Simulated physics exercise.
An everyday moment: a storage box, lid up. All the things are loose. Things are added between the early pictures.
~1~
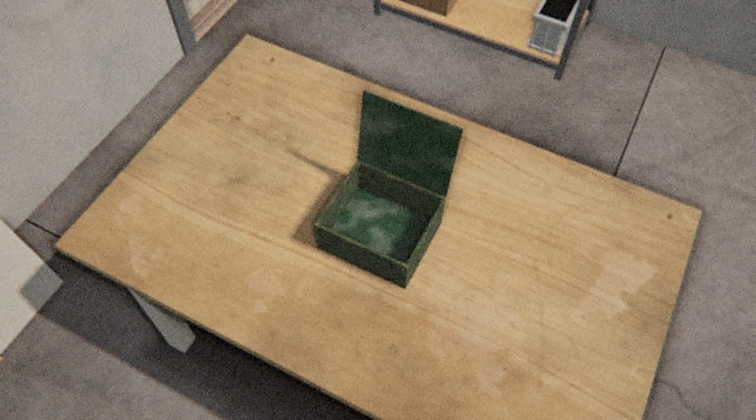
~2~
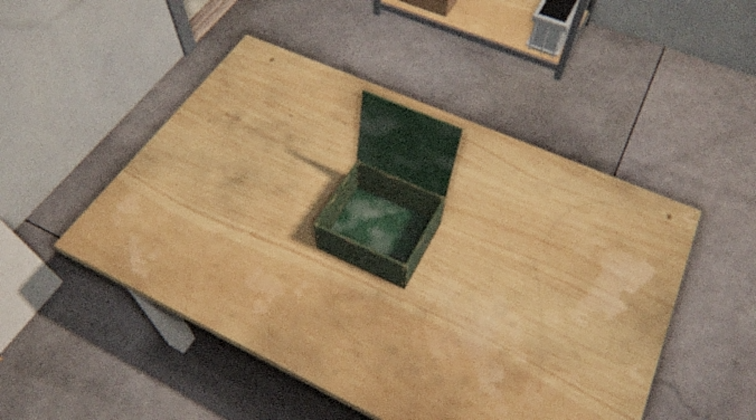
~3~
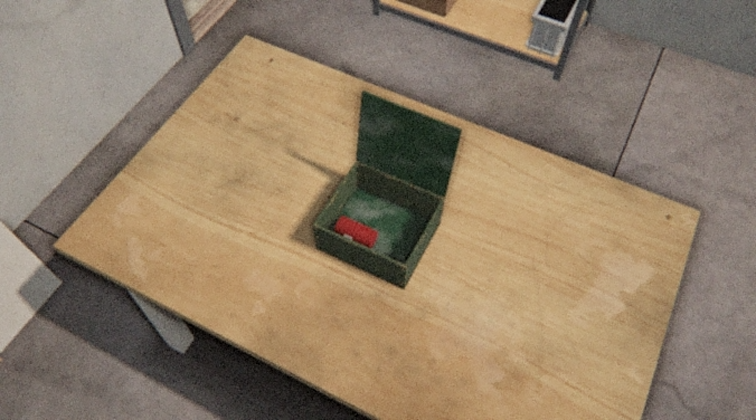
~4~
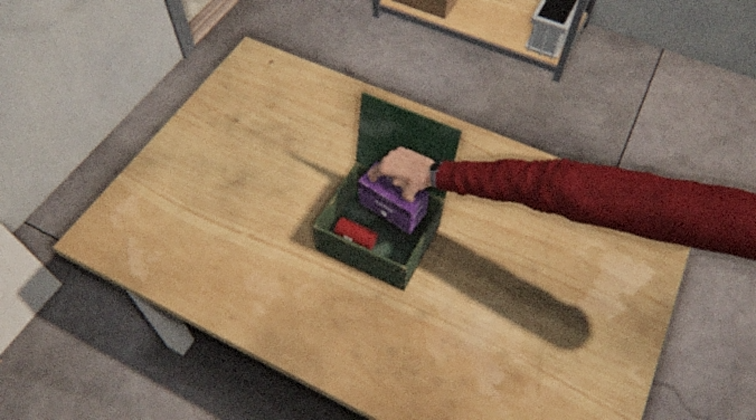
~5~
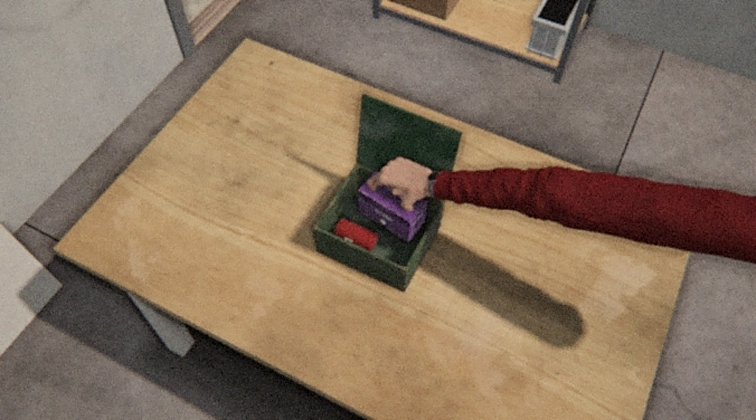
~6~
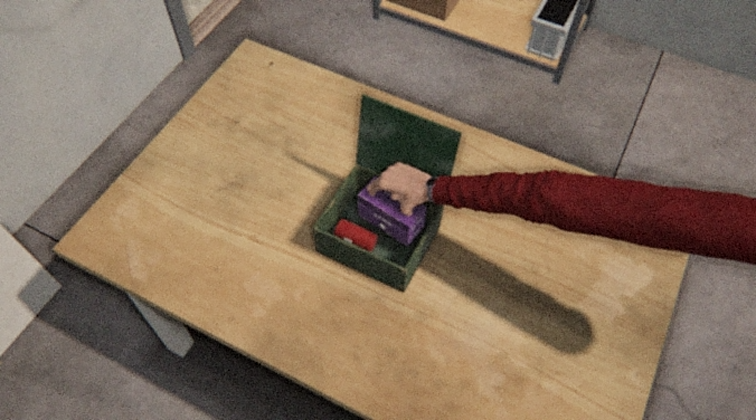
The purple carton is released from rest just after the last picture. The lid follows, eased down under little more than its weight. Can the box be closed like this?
As it turns out, it shuts flat.
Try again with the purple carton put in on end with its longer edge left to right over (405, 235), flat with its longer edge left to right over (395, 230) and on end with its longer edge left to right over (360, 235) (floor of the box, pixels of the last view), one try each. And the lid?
In the first case it stays ajar; in the second case it closes; in the third case it shuts flat.
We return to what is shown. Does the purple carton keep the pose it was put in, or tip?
The purple carton keeps its pose.
Then, 1.30 s on from there, lid 80° above the rim; purple carton shifted a little near (391, 222).
Then, 1.80 s on from there, lid 35° above the rim; purple carton shifted a little near (391, 222).
In the end, lid shut; moved from the start, purple carton; red shaker unmoved. At the end, from the last picture's camera, purple carton near (391, 222).
